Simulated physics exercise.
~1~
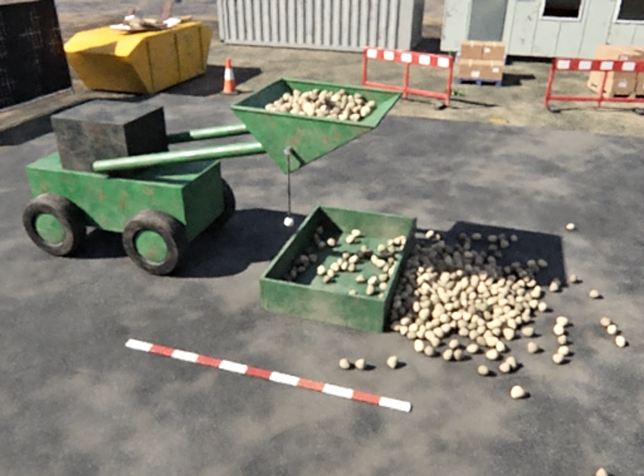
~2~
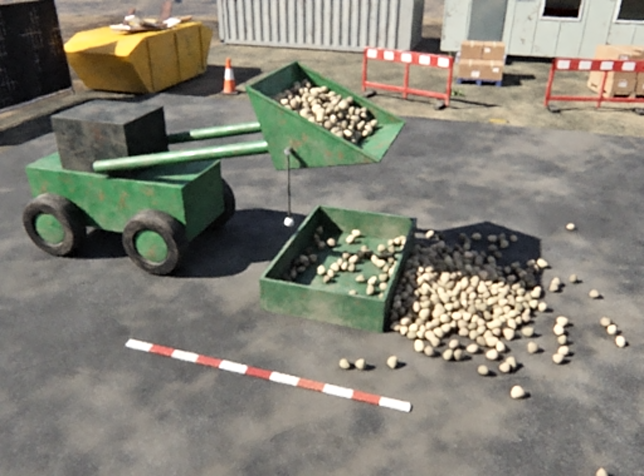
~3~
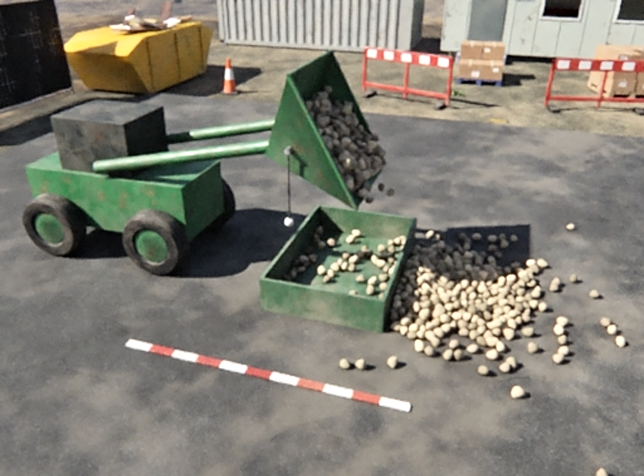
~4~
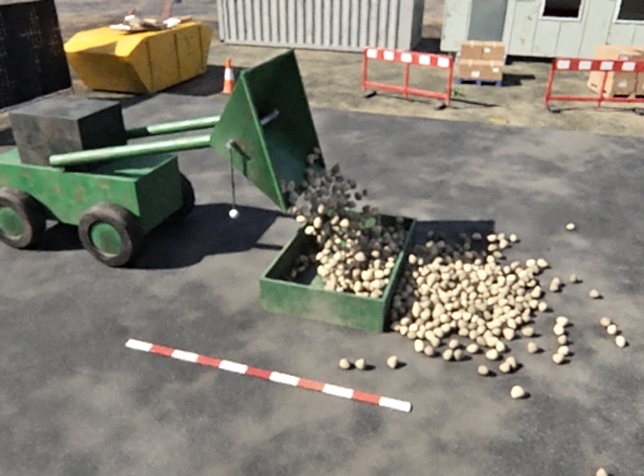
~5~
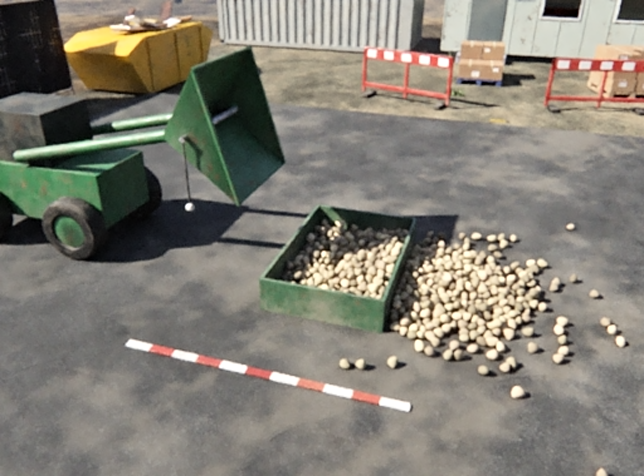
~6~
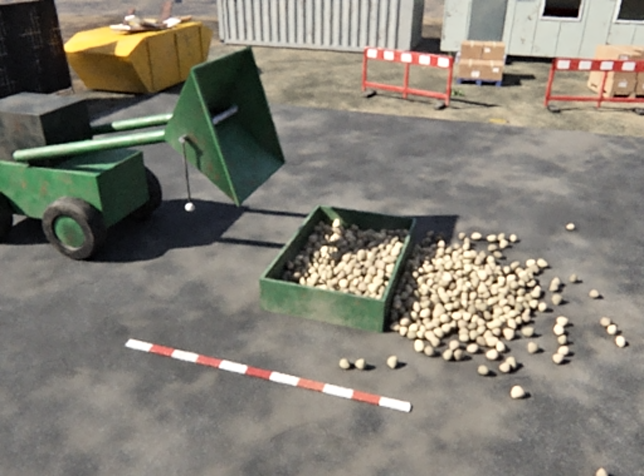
On a sunlit dark paved yard, seen from above at an angle, a green loader stands at left with its raised bucket full of pale round stones. Below it sits an open green bin holding a few stones, with a loose heap spilled along its right side; a red-and-white staff lies in front, and a yellow skip and barriers stand behind. The bucket tips steadily to the right, and stones begin sliding off its lip. The loader then backs away left as the load pours into the bin. It stops with its bucket empty and steeply tilted, leaving the bin filled and the heap still beside it.
